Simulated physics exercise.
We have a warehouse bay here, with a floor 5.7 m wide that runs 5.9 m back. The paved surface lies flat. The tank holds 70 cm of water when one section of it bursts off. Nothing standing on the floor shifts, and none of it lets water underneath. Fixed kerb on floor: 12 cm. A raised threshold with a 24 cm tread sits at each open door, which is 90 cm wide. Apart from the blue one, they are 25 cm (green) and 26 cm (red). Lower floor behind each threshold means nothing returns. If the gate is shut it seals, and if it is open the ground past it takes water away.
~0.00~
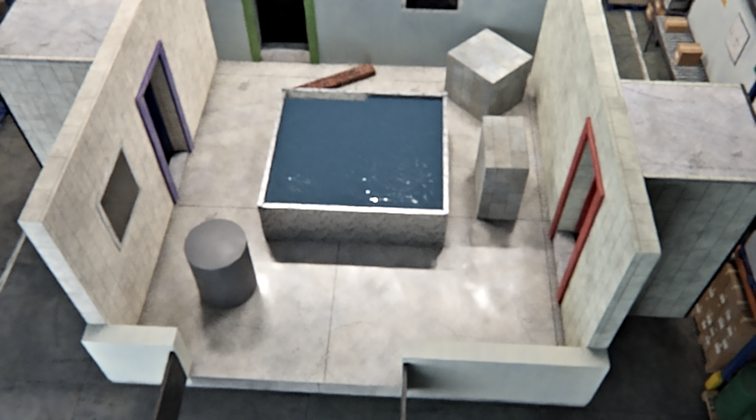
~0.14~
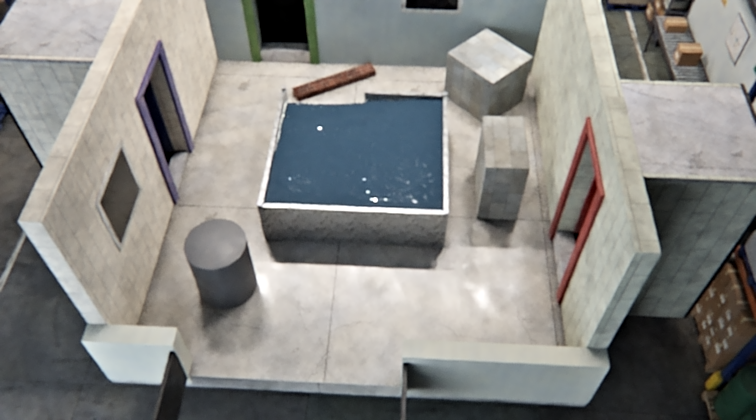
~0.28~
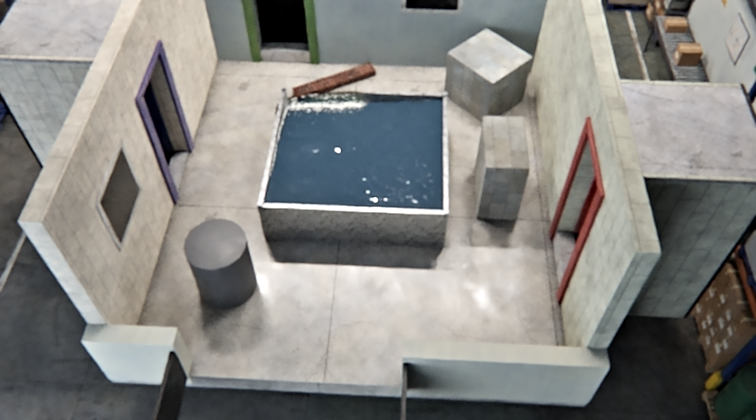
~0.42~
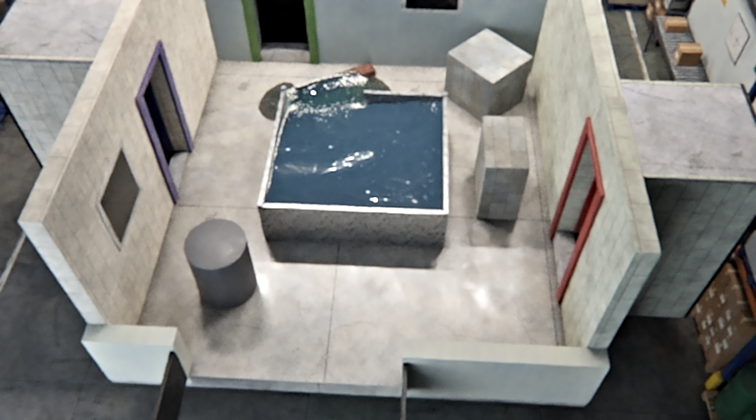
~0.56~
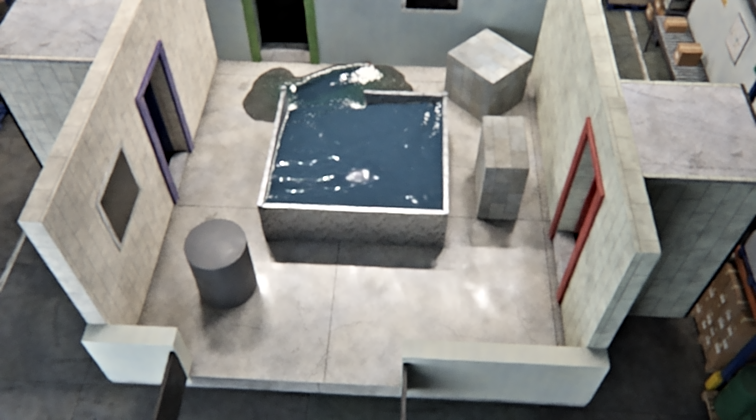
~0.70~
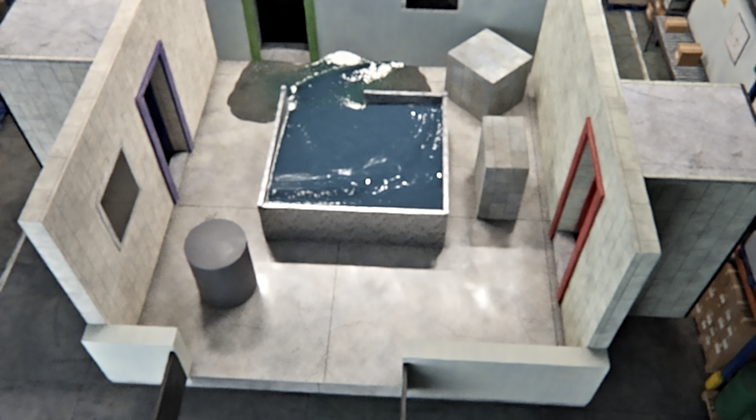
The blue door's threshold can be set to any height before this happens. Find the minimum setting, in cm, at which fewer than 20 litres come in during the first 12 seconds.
The minimum is about 7 cm.
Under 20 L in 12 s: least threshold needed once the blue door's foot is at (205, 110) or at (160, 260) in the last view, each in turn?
Minimums: Roughly 22 cm and 13.0 cm.
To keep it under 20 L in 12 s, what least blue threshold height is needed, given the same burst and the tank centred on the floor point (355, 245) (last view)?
9.5 cm or thereabouts.
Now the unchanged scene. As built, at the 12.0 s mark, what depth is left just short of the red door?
11.5 cm.
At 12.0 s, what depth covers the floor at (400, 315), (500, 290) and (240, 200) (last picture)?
In order: Around 11, 12 and 8 cm.
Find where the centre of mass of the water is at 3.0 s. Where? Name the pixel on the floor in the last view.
Around (343, 140).
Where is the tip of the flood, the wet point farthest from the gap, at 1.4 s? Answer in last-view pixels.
At about (506, 74).
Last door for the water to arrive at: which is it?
Red.
After 1.4 s water covers 20 % of the floor, deepest (48 cm) near (322, 95); it has not reached the blue door.
After 3.0 s water covers 50 % of the floor, deepest (43 cm) near (456, 86); 7 cm at the blue door, 0 litres in over its 6 cm threshold.
After 12.0 s water covers 95 % of the floor, deepest (17 cm) near (467, 115); 6 cm at the blue door, 31 litres in over its 6 cm threshold.
At the blue door as built, the water arrived by 2.4 s and peaked near 10 cm at 5.0 s.
Run again over the same 12 s with other heights there, 31 litres in over 6 cm, 10 litres over 8 cm. The limit of 20 litres is kept from about 7 cm up.
